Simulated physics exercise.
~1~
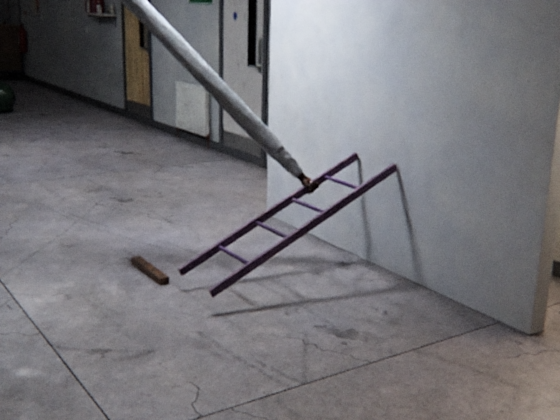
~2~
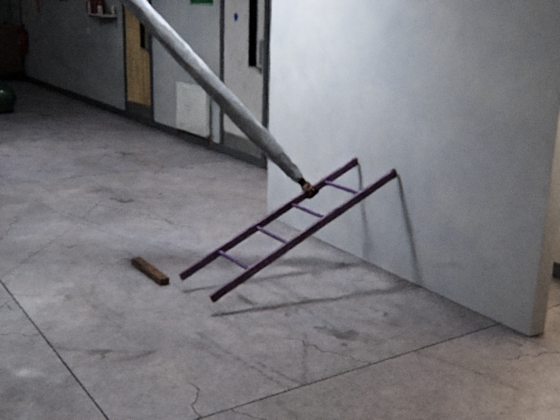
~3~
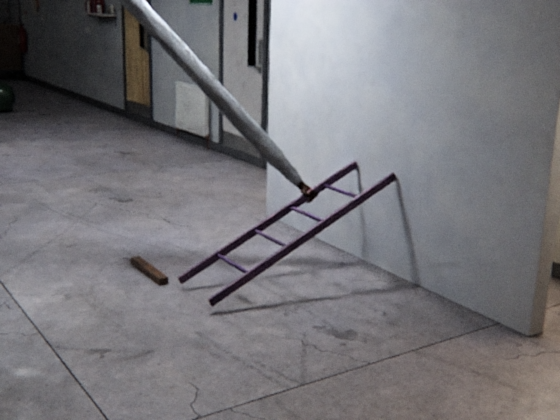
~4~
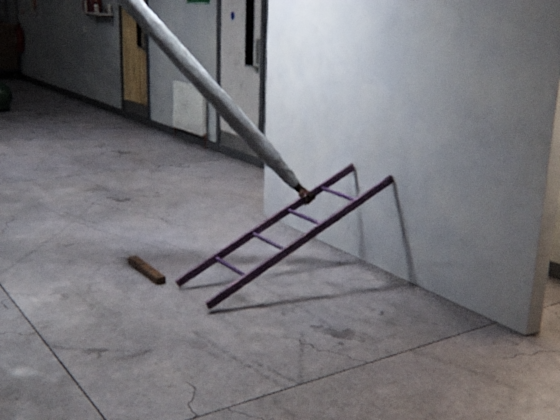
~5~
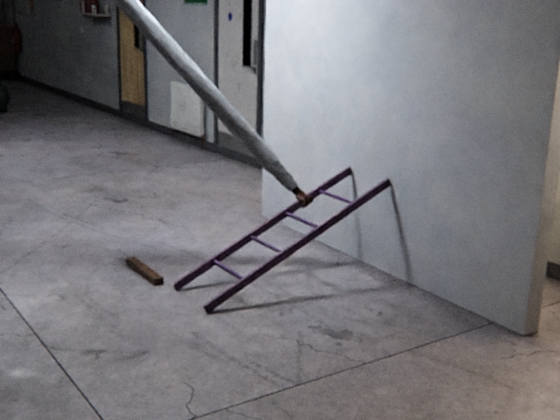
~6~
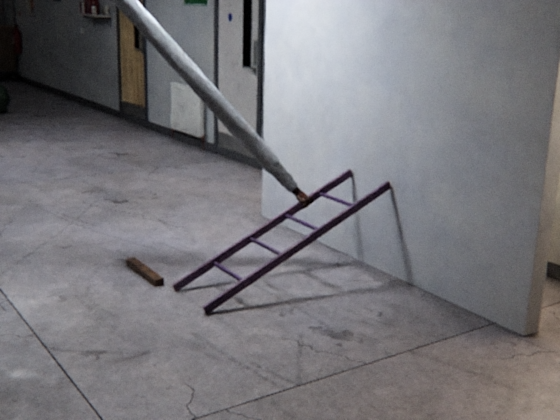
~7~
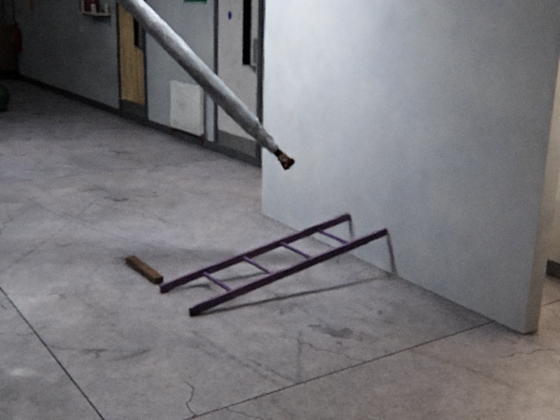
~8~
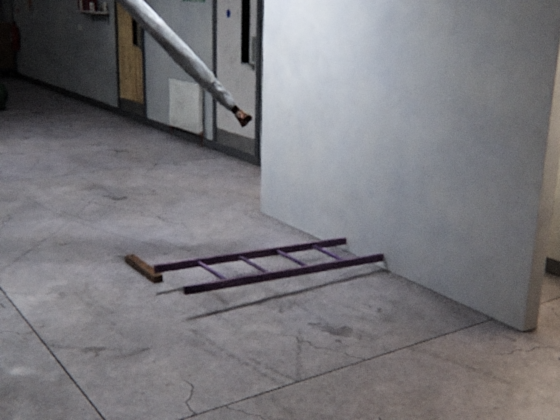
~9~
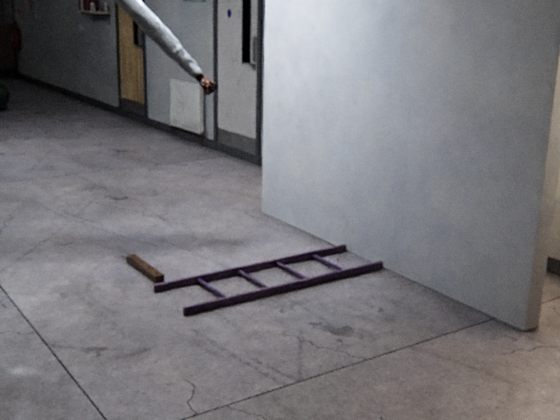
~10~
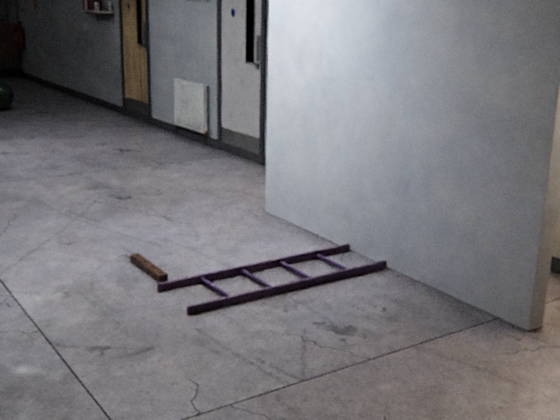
In a hallway, a pole-like arm releases a leaning purple gate, which slides down flat.
